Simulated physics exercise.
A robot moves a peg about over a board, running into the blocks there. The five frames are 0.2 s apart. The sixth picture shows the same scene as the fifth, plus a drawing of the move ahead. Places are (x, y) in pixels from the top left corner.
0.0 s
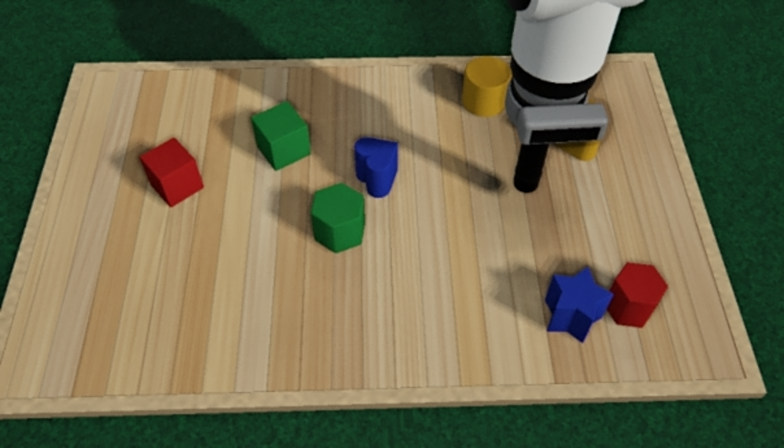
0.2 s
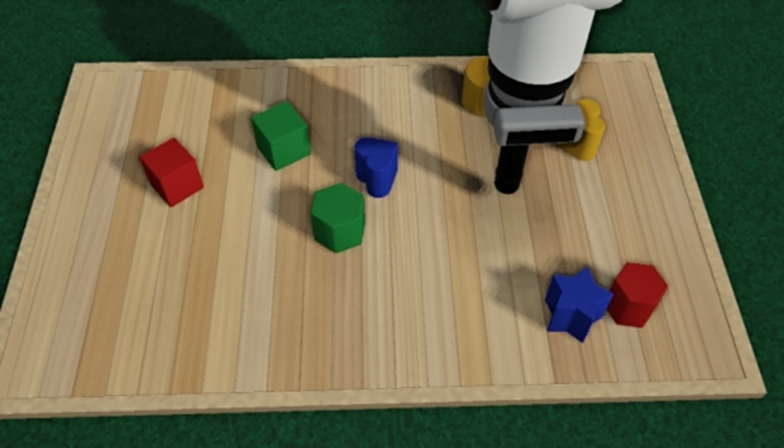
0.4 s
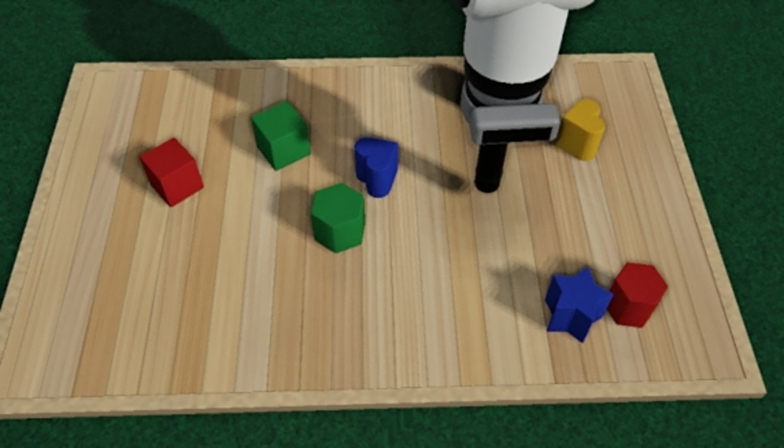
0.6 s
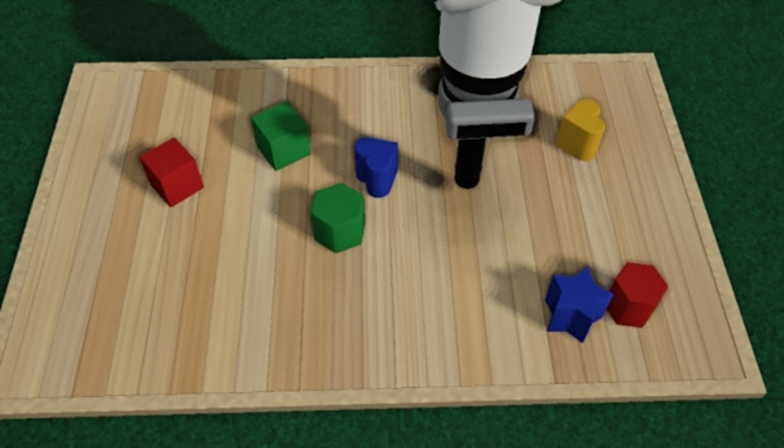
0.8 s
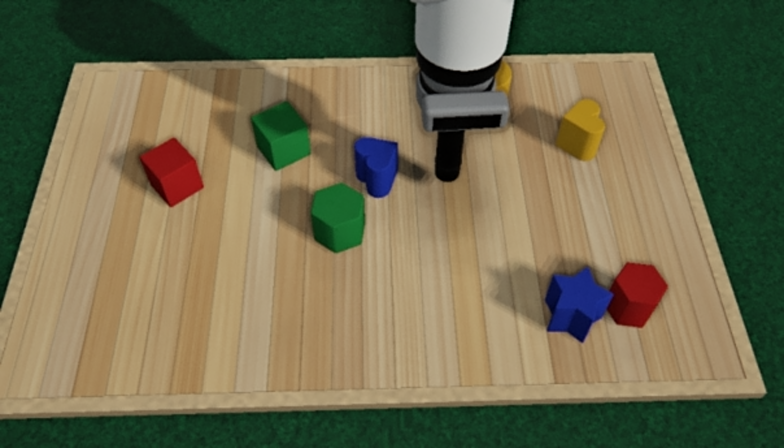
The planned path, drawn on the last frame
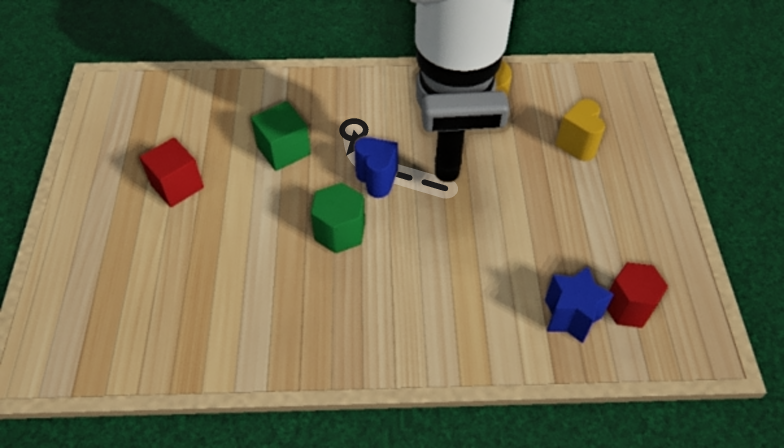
On the wooden board, a robot arm moves its black peg left among the still blocks.
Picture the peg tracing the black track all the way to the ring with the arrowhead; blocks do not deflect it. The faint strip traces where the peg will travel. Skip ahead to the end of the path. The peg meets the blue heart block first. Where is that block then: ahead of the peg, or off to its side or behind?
At the end of the path, the peg has already lost the blue heart block, which lies beside or behind it.
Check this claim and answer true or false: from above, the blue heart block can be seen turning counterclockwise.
True - the claim holds.
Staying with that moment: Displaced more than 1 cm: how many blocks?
One.
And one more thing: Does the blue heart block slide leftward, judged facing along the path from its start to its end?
Yes, that is how it ends up.
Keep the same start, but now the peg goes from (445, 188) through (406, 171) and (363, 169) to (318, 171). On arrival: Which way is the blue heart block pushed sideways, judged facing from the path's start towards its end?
Left-hand side.
Path on the board, from (445, 188) over (403, 176) and (365, 161) to (354, 130).
What follows on the original path. One third of the way, peg (403, 161); blue heart block (372, 151).
Two thirds of the way, peg (364, 145); blue heart block (344, 151), turned 60° anticlockwise.
At the end, peg (353, 114); green square in place; blue heart block (344, 151), turned 60° anticlockwise.
